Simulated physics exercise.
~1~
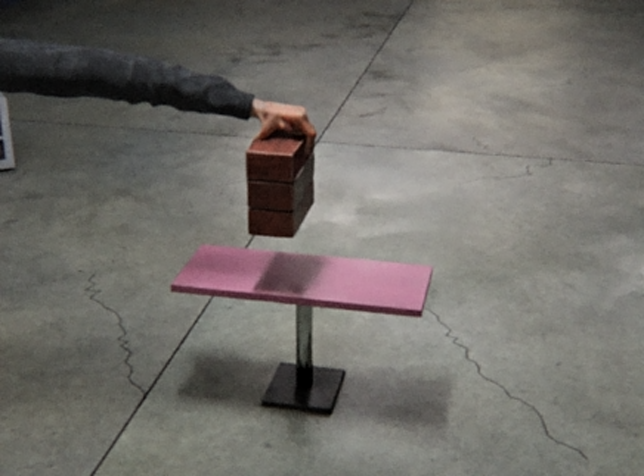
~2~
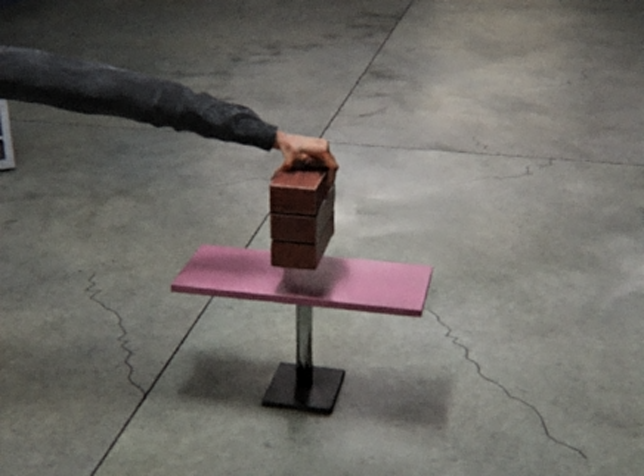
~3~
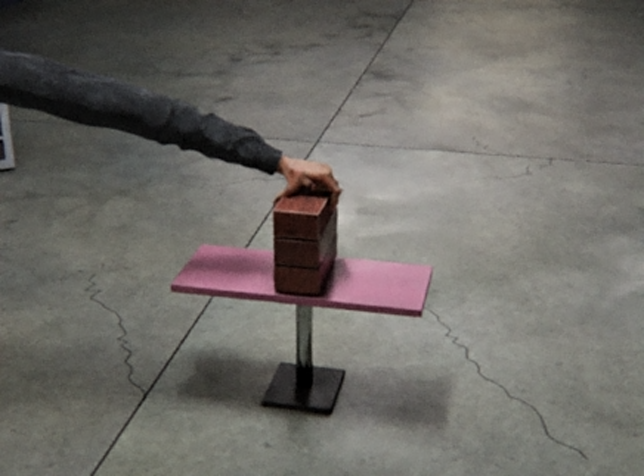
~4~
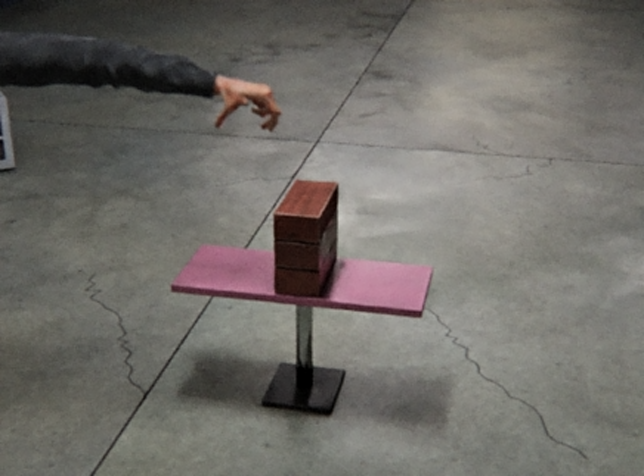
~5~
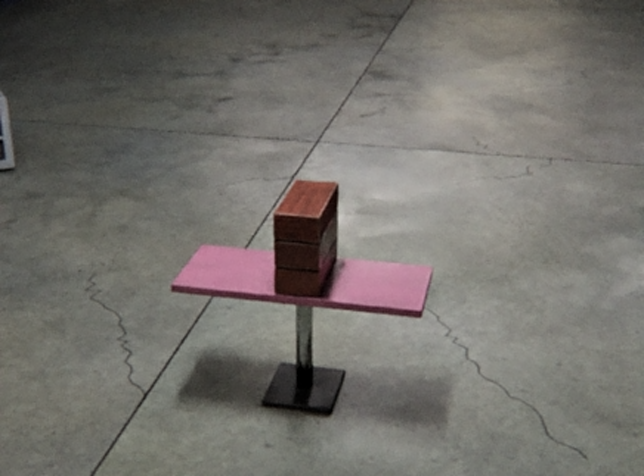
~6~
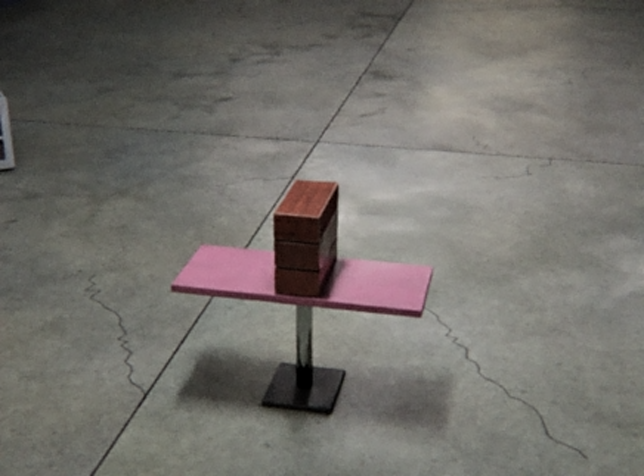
An arm in a dark grey sleeve reaches in from the left, its hand gripping a stack of three reddish-brown bricks above a small stand with a flat pink top, a slim metal post and a square black base. The stand sits on a cracked grey concrete floor, seen from slightly above by a still camera. The hand carries the bricks right and down, then lowers them onto the middle of the pink top. It lets go, draws back to the left and leaves the view. The bricks stay stacked upright, and the stand holds steady beneath them.
